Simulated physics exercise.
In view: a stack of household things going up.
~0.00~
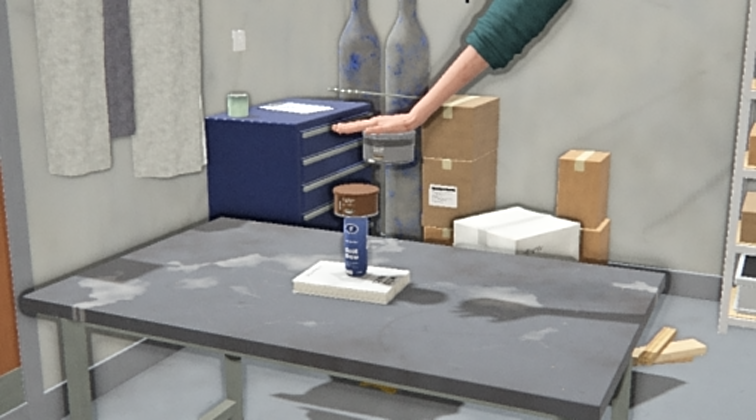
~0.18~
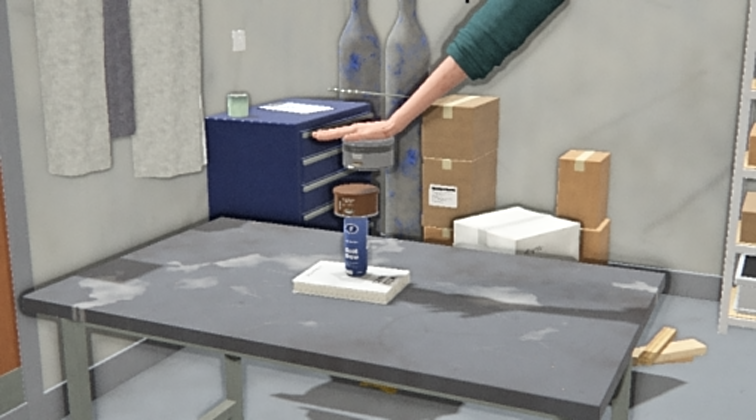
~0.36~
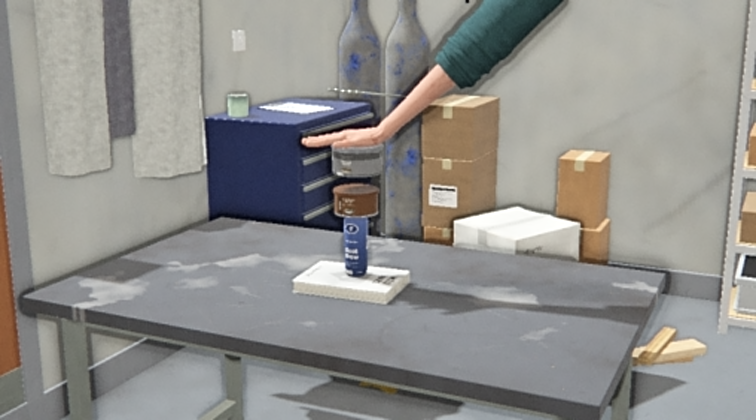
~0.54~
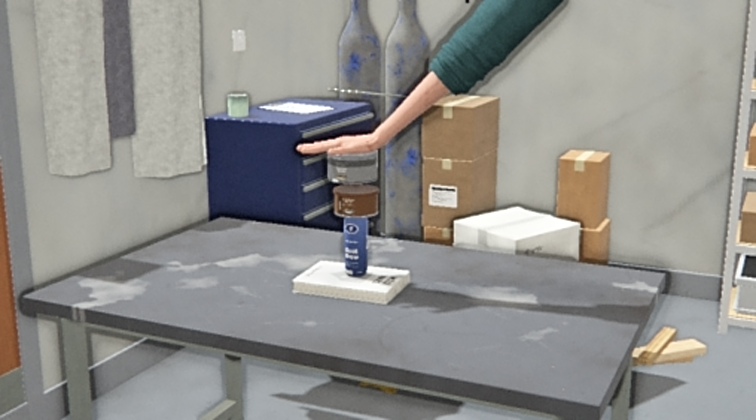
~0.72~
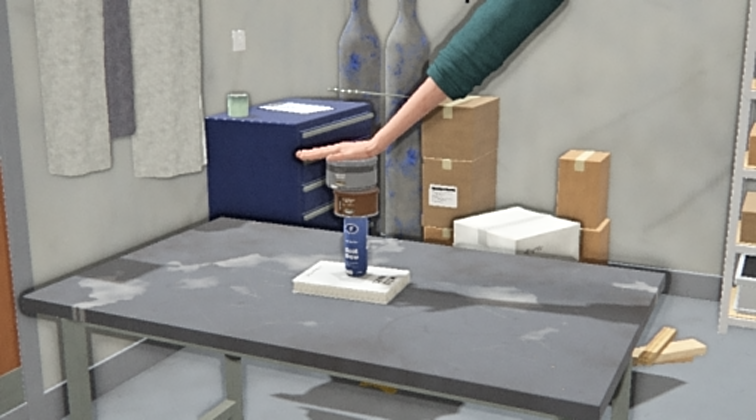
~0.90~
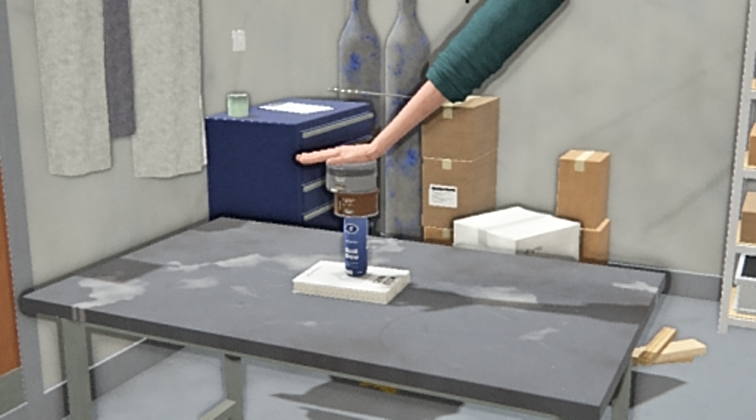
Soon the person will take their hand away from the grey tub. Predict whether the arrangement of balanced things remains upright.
In the end the pile is left intact.
After 1.10 s, no change.
After 1.30 s, grey tub resting near (352, 175).
In the end (2.0 s), all 4 unmoved. At the end, from the last picture's camera, grey tub near (352, 175). The pile holds.
